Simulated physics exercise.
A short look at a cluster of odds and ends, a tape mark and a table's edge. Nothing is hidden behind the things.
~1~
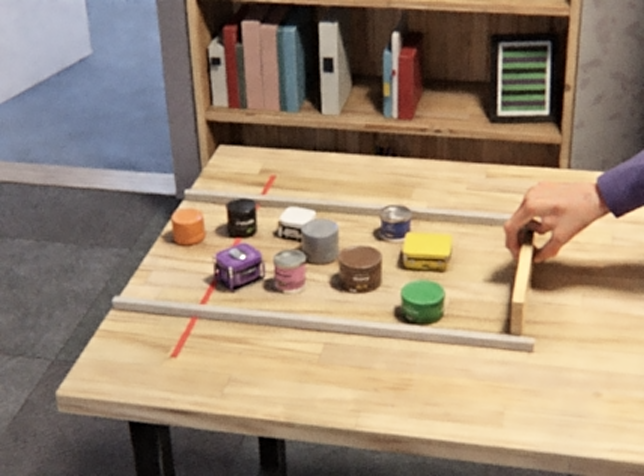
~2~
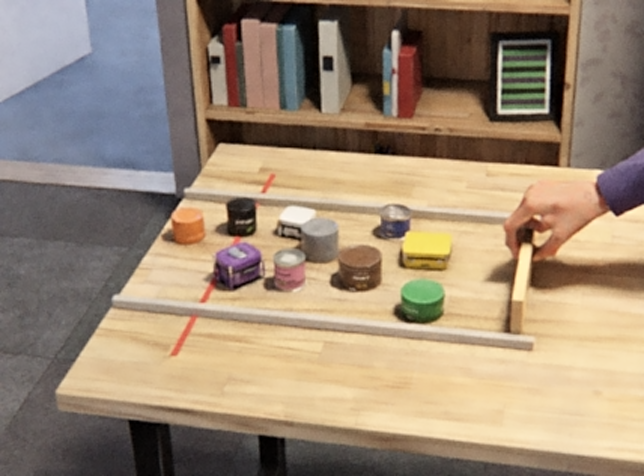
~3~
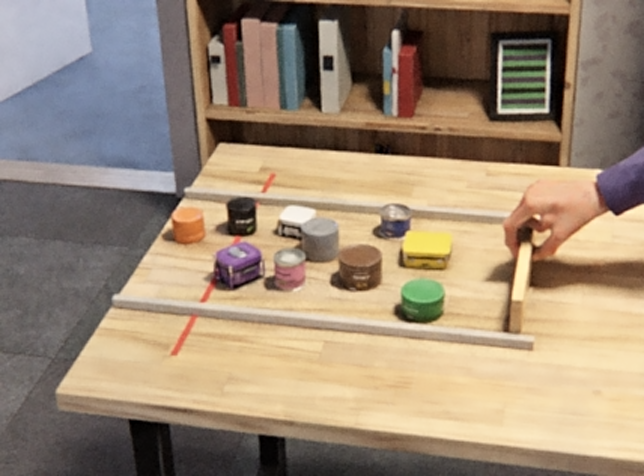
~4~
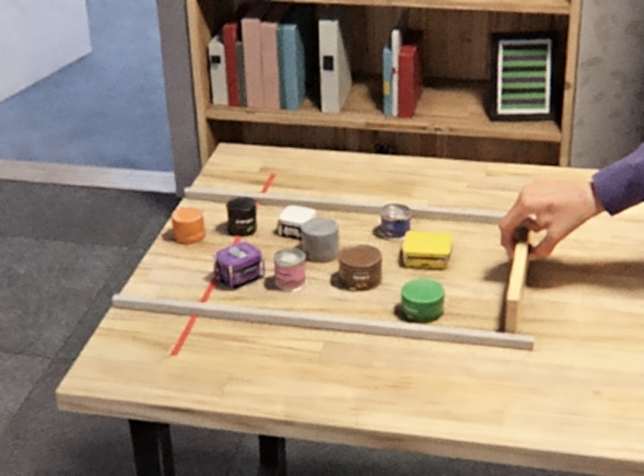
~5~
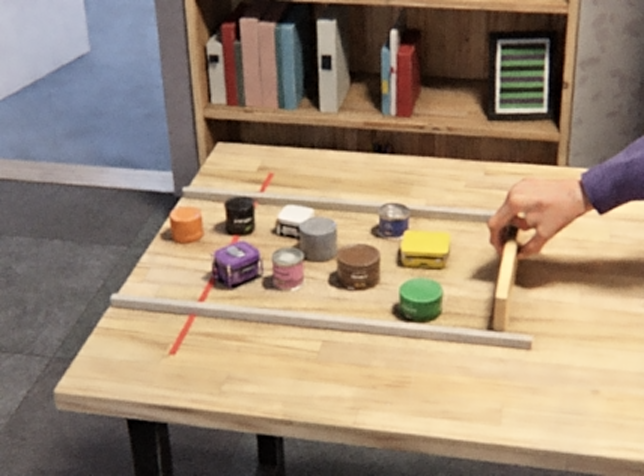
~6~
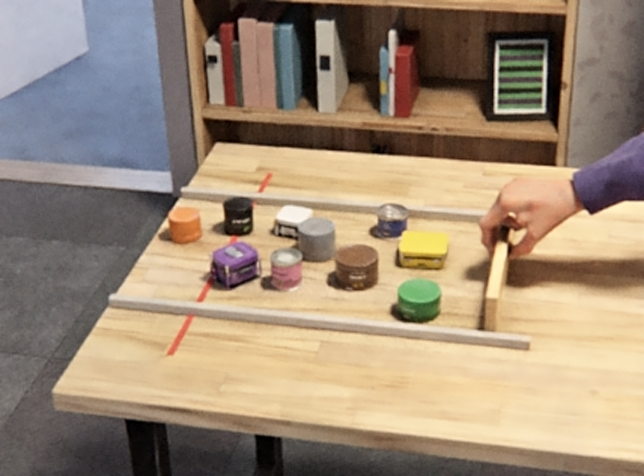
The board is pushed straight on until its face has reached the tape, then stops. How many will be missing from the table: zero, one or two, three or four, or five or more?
In the end the number that fall off is one or two.
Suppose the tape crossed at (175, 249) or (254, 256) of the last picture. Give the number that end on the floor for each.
Try by try, 6 and 0.
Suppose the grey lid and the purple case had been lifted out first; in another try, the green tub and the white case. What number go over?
First 0, then 1.
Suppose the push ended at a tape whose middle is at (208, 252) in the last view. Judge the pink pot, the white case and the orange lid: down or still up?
The pink pot is kept, the white case is kept, the orange lid falls.
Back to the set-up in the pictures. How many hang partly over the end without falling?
That would be 0.
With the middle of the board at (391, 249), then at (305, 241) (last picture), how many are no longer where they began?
3 and 9.
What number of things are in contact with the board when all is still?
The number is 4.
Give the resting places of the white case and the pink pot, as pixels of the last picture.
The white case stops around (204, 204); the pink pot around (180, 264).
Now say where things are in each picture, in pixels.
The first frame shows orange lid (188, 227); black tub (242, 218); purple case (239, 267); board (527, 262); tape (229, 255).
The second frame shows black tub (242, 217); green tub (423, 301).
The third frame shows purple case (239, 265); brown tub (361, 267).
The fourth frame shows orange lid (188, 225); board (522, 260).
The fifth frame shows black tub (240, 216); white case (296, 223).
The sixth frame shows orange lid (185, 225); black tub (239, 216); purple case (236, 265); board (502, 259); tape (226, 253).
Early on, none off yet; orange lid at rest near (185, 225); black tub at rest near (239, 216); purple case at rest near (236, 265).
A while later, none off yet; orange lid at rest near (183, 225); black tub travelled about its own width near (217, 216); purple case travelled about its own width near (193, 255).
Finally, the number that fall off is one or two; lost, orange lid.
